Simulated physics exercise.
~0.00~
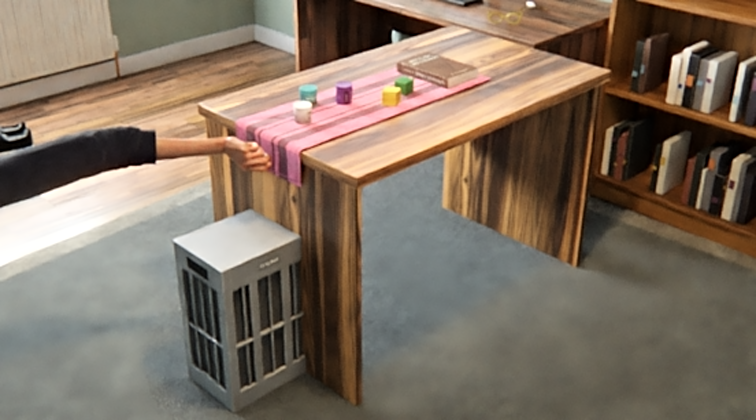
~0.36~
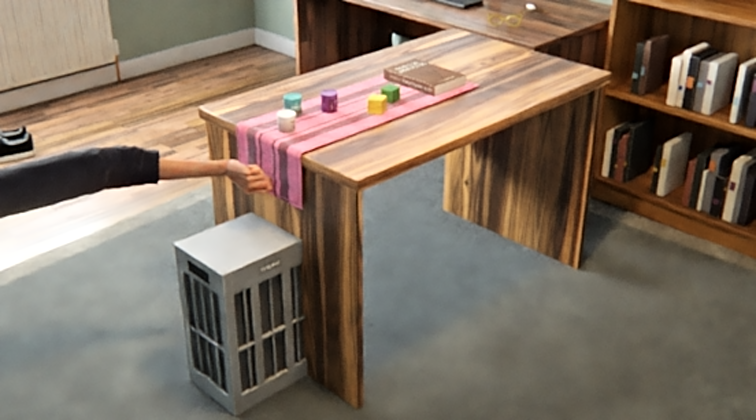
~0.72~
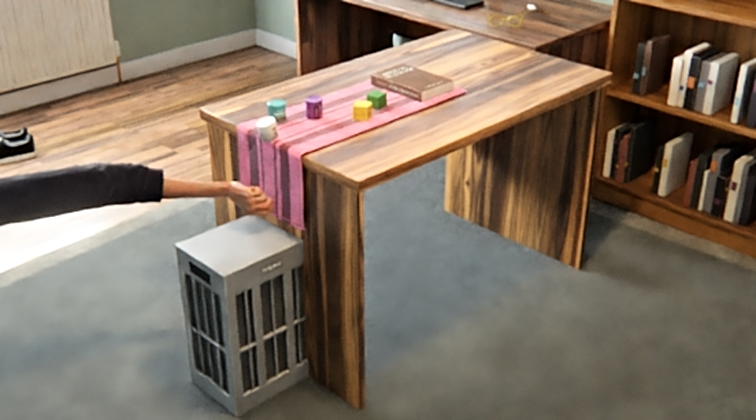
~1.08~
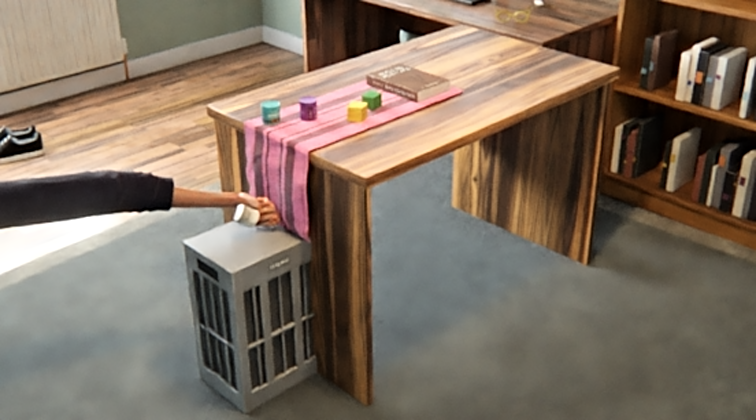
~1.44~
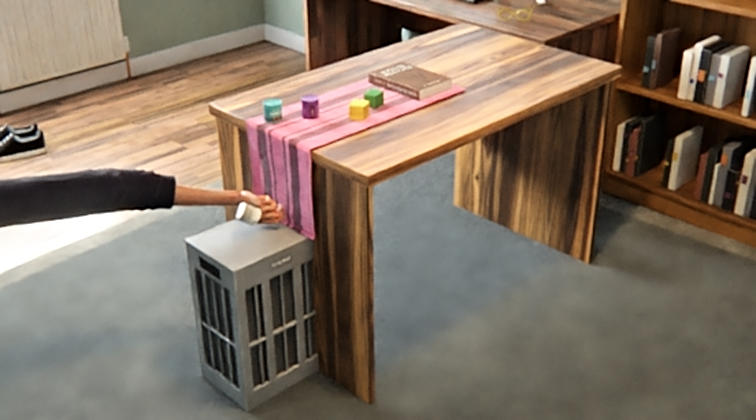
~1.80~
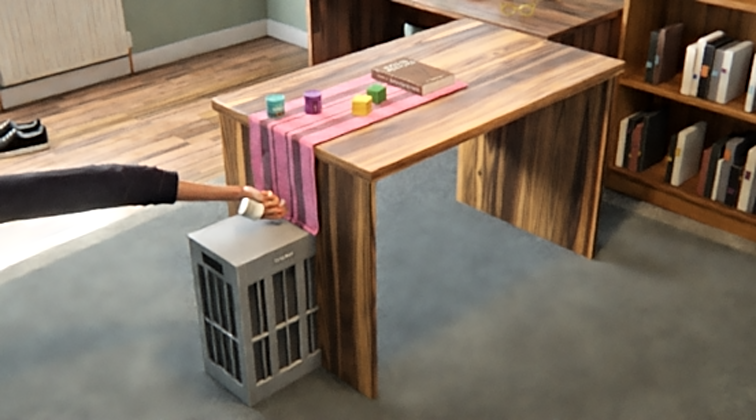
A hand pulled a pink striped scarf slowly over the left end of a wooden desk, drawing the small pots, cubes and book along with it, until the white pot left the desktop and ended up by the hand, just above the grey crate.
